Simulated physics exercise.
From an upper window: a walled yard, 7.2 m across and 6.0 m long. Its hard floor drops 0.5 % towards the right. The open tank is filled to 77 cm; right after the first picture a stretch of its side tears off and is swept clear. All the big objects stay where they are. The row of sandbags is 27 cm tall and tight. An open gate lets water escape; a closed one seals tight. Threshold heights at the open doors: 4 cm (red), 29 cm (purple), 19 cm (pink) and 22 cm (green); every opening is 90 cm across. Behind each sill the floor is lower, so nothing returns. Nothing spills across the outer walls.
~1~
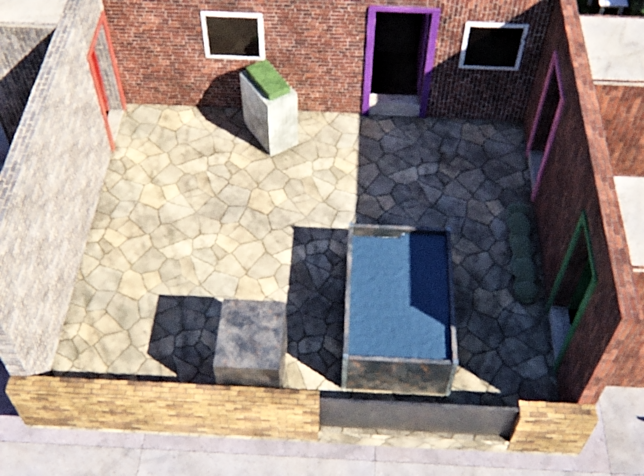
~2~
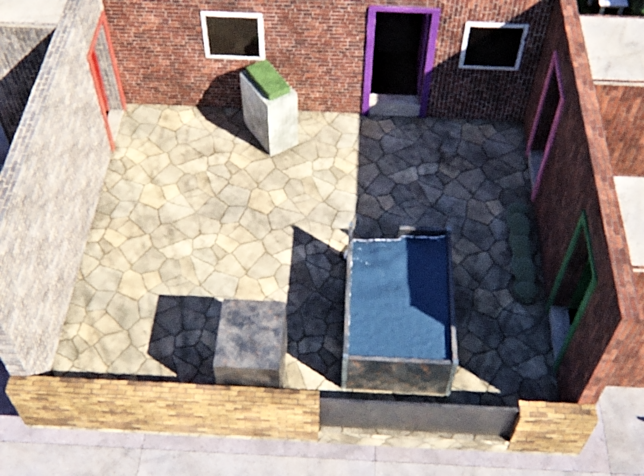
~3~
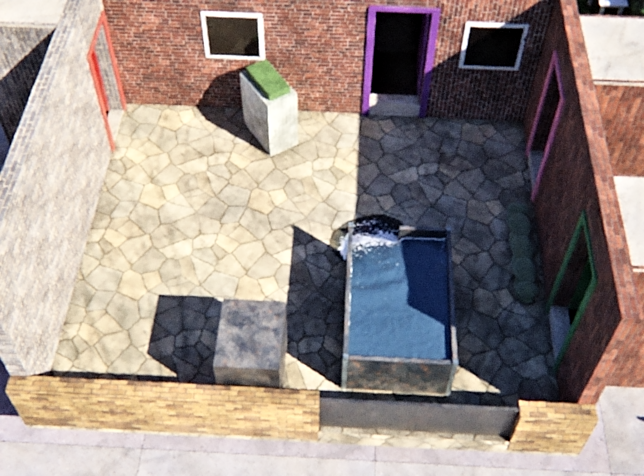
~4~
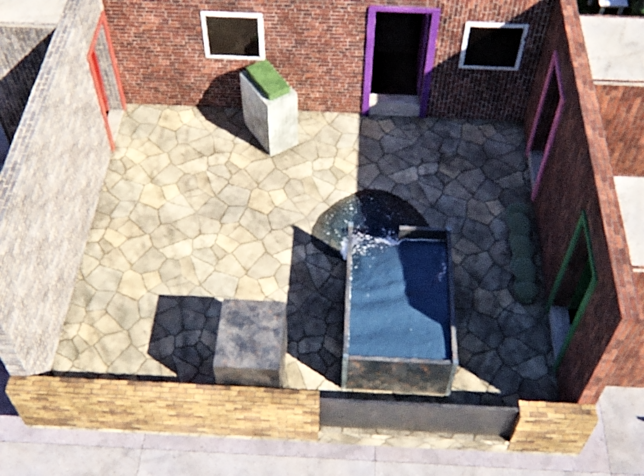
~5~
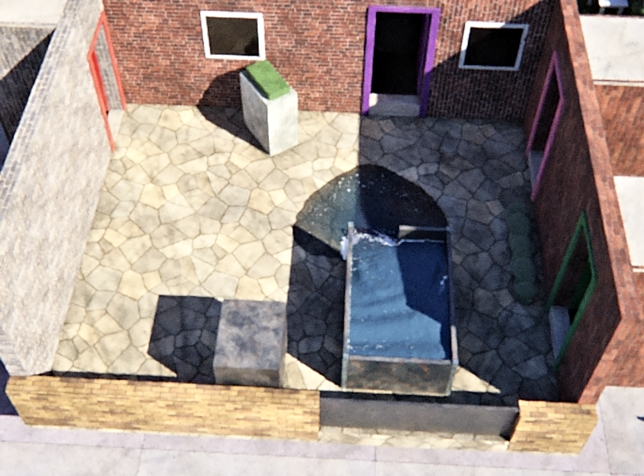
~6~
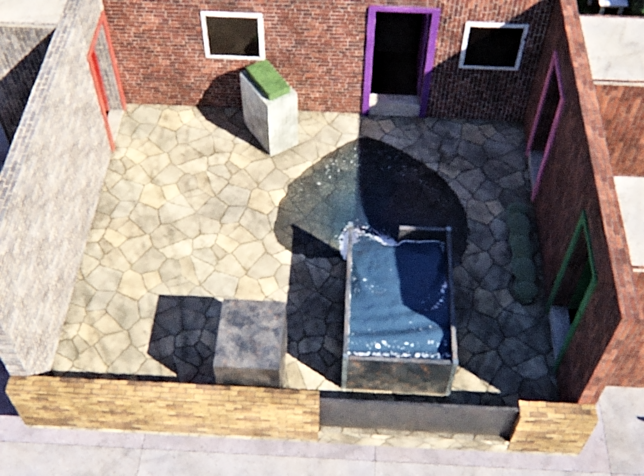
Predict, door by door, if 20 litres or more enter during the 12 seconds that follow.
Within that time: At the red door it passes the limit; at the purple door it keeps below the limit; at the pink door it stays under the limit; at the green door it does not reach the limit.
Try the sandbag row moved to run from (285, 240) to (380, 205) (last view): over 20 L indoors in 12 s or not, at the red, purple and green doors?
Against that limit: Red below, purple below, green below.
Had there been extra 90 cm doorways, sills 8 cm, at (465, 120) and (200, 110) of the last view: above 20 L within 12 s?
In turn: Above, under.
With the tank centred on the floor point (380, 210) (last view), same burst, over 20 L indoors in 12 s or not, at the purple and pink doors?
Then: Purple over, pink below.
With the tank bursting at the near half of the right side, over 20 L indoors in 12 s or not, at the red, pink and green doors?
Against that limit: Red below, pink below, green above.
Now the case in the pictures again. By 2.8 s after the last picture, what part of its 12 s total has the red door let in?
About 25 per cent.
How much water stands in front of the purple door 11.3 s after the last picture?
Some 7.5 cm.
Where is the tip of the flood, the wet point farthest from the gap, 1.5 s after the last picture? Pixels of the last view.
At about (175, 107).
Then, 0.7 s after the last picture water covers 30 % of the floor and is deepest (36 cm) near (371, 252); red door not reached, purple door 22 cm at the sill, 0 L in, pink door not reached, green door not reached.
Then, 1.5 s after the last picture water covers 40 % of the floor and is deepest (36 cm) near (284, 119); red door not reached, purple door 26 cm at the sill, 0 L in, pink door 4 cm at the sill, 0 L in, green door not reached.
Then, 2.8 s after the last picture water covers 40 % of the floor and is deepest (24 cm) near (514, 123); red door 13 cm at the sill, 20 L in, purple door 19 cm at the sill, 0 L in, pink door 11 cm at the sill, 0 L in, green door not reached.
Then, 6.3 s after the last picture water covers 70 % of the floor and is deepest (17 cm) near (514, 207); red door 7 cm at the sill, 73 L in, purple door 11 cm at the sill, 0 L in, pink door 16 cm at the sill, 0 L in, green door 5 cm at the sill, 0 L in.
Then, 11.3 s after the last picture water covers 95 % of the floor and is deepest (12 cm) near (491, 325); red door 7 cm at the sill, 85 L in, purple door 8 cm at the sill, 0 L in, pink door 10 cm at the sill, 0 L in, green door 8 cm at the sill, 0 L in.
